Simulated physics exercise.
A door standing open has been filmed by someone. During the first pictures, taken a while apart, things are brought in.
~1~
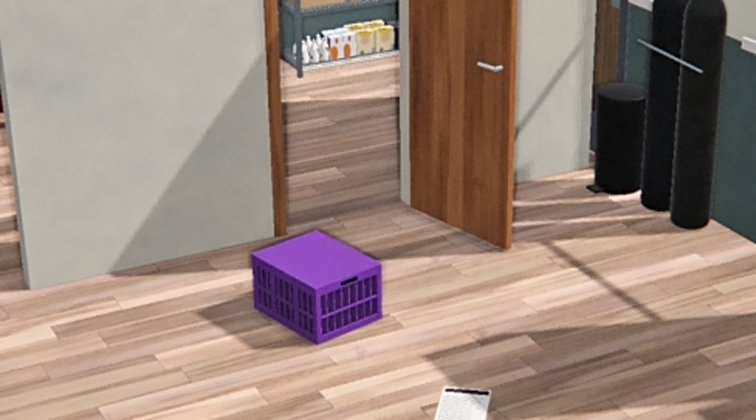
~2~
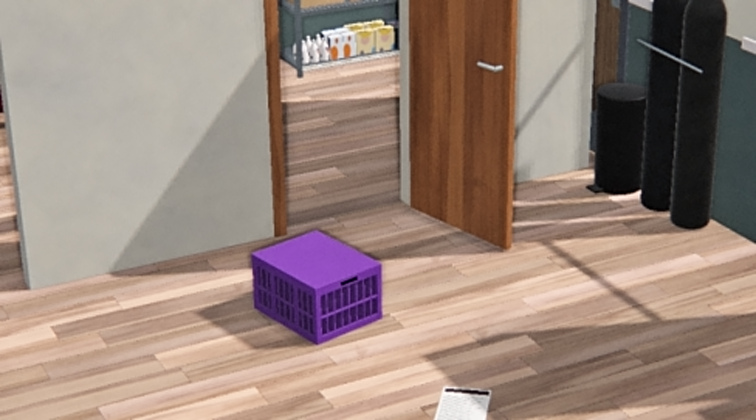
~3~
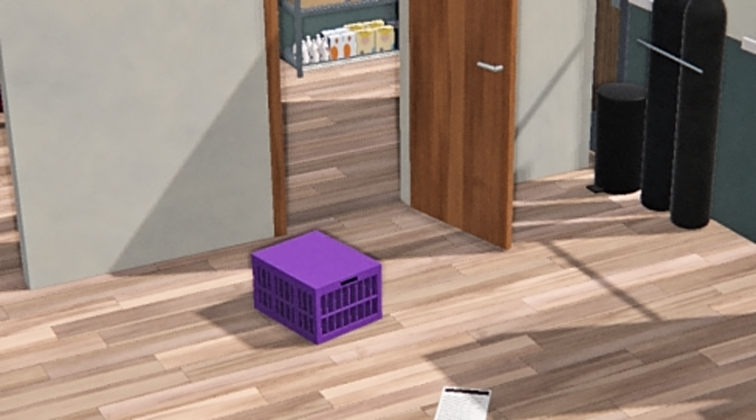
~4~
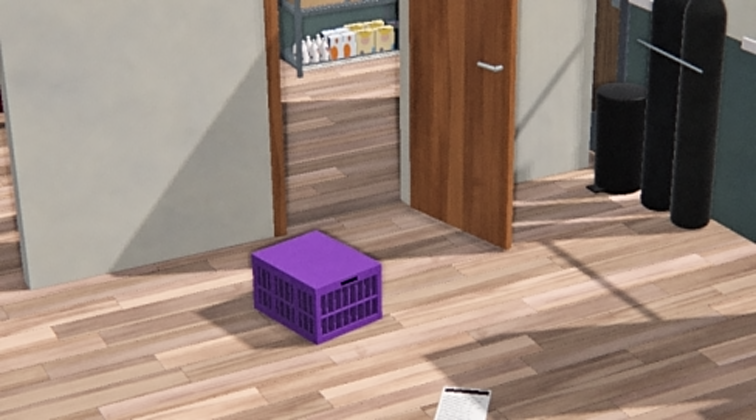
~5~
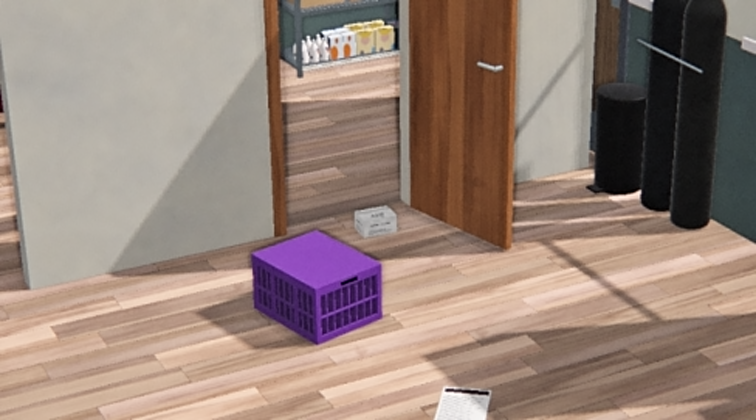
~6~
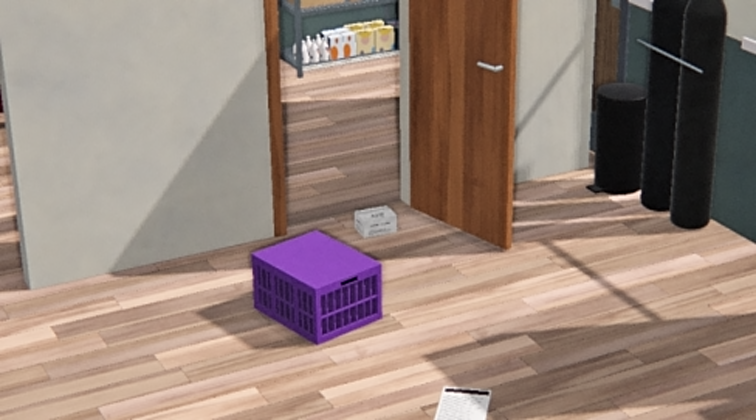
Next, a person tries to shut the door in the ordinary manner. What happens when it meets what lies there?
The attempt works.
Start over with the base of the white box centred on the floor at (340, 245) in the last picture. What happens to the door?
The door is obstructed after that.
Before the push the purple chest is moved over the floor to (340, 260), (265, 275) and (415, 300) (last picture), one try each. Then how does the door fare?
Well, on the first try it is held back, on the second it makes it all the way, and on the third it makes it all the way.
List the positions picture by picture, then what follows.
The first picture shows door wide open and still; purple chest (317, 286).
The second picture shows door wide open and still; purple chest (317, 286).
The third picture shows door wide open and still; purple chest (317, 286).
The fourth picture shows door wide open and still; purple chest (317, 286).
The fifth picture shows door wide open and still; purple chest (317, 286).
The sixth picture shows door wide open and still; white box (376, 222); purple chest (317, 286).
Then, 1.00 s later than the last frame, door 53° open.
Then, 1.40 s later than the last frame, door 19° open; white box moved about its own width near (347, 218).
When it is over, door 0° open; moved from the start, white box; purple chest as before. End places, in pixels of the last picture, white box near (330, 207).
